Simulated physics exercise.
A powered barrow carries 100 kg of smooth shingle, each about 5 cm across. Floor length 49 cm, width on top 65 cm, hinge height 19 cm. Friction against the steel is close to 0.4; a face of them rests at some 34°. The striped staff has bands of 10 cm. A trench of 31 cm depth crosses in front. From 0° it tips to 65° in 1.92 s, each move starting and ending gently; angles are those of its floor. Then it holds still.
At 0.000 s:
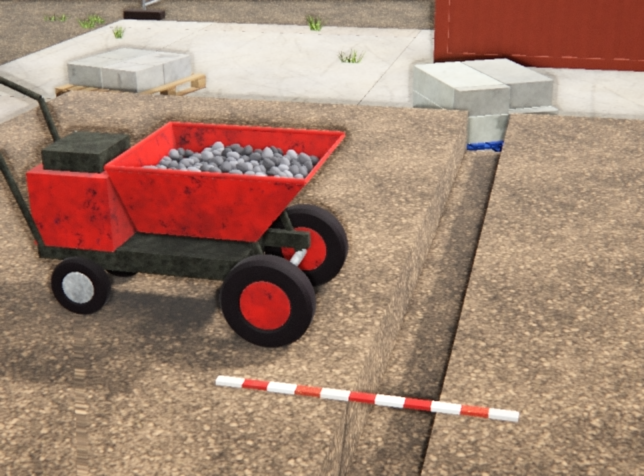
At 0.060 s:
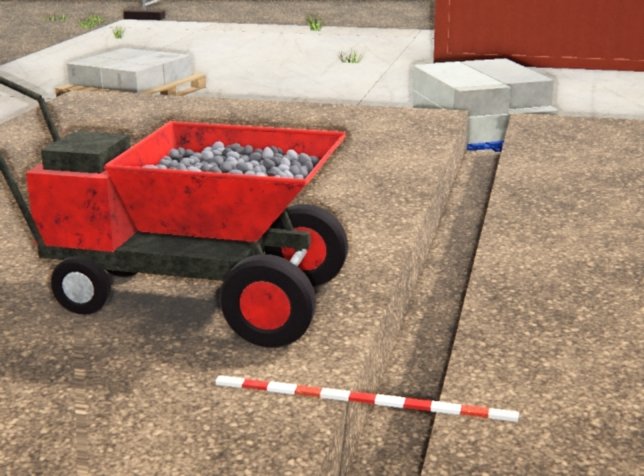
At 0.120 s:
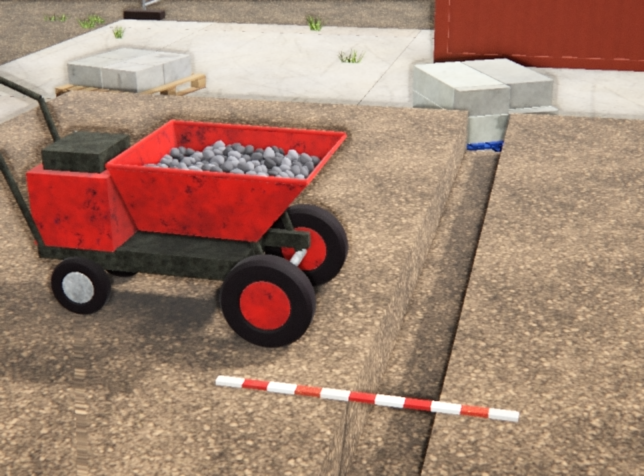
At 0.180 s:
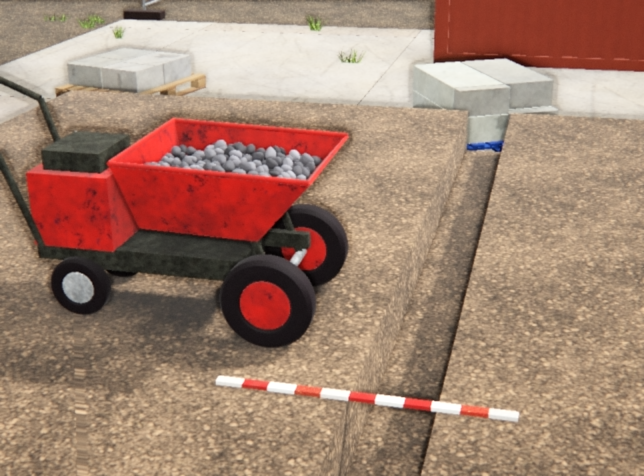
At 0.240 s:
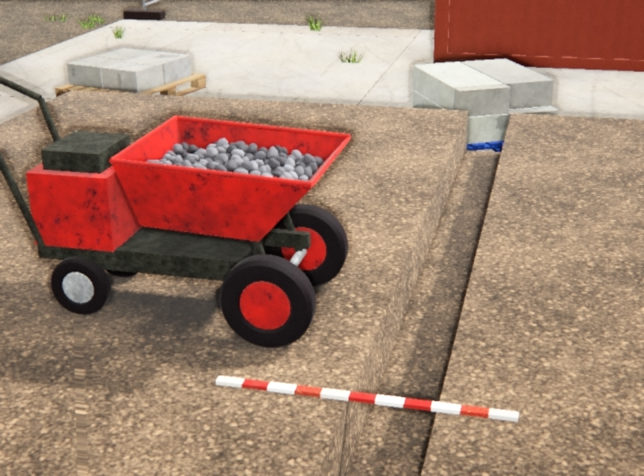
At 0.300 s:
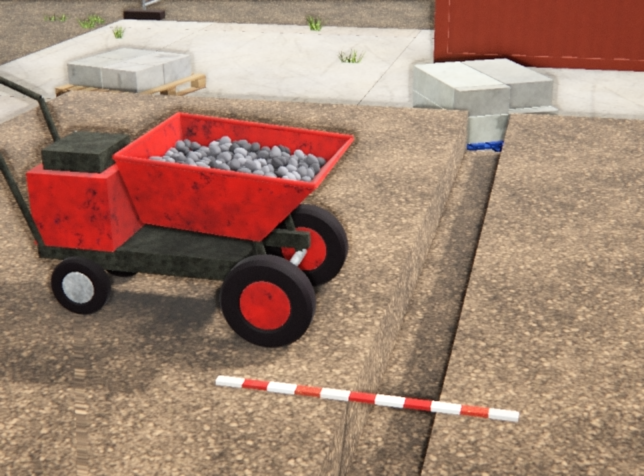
Red powered barrow loaded with smooth grey stones standing beside a narrow trench, its tray slowly tilting up very slightly towards the right.
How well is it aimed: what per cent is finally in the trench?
Roughly 58 per cent ends in the trench.
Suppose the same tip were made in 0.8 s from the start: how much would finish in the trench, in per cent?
Then about 40 per cent.
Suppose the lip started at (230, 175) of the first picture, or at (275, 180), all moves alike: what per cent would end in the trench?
First some 90, then 90 per cent.
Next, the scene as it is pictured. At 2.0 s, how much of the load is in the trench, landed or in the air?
About 25 per cent by then.
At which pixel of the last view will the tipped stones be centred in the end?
Around (446, 372).
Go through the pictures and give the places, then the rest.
In the first picture, the tray is at 0°, its lip at (305, 182); the top of the load is at (243, 155).
In the second picture, the tray is at 0°, its lip at (306, 182); the top of the load is at (239, 154); the stones move at 0.0 m/s on average.
The third picture shows lip at (307, 183), floor tilted 1°, highest stones at (240, 154); the stones move at 0.1 m/s on average.
The fourth picture shows lip at (309, 184), floor tilted 2°, highest stones at (237, 151); the stones move at 0.1 m/s on average.
In the fifth picture, the tray is at 3°, its lip at (312, 185); the top of the load is at (237, 151); the stones move at 0.2 m/s on average.
The sixth picture shows lip at (316, 186), floor tilted 4°, highest stones at (234, 150); the stones move at 0.2 m/s on average.
After 1.4 s the floor is at 55°; 100 % in the tray; the foremost stones are at (409, 251).
After 2.0 s the floor is at 65°; 52 % in the tray, 23 % in the trench, 25 % past the trench; the foremost stones are at (550, 343).
After 2.4 s the floor is at 65°; 24 % in the tray, 34 % in the trench, 42 % past the trench; the foremost stones are at (631, 359).
After 4.3 s the floor is at 65°; 0 % in the tray, 58 % in the trench, 42 % past the trench; the foremost stones are past the picture's edge.
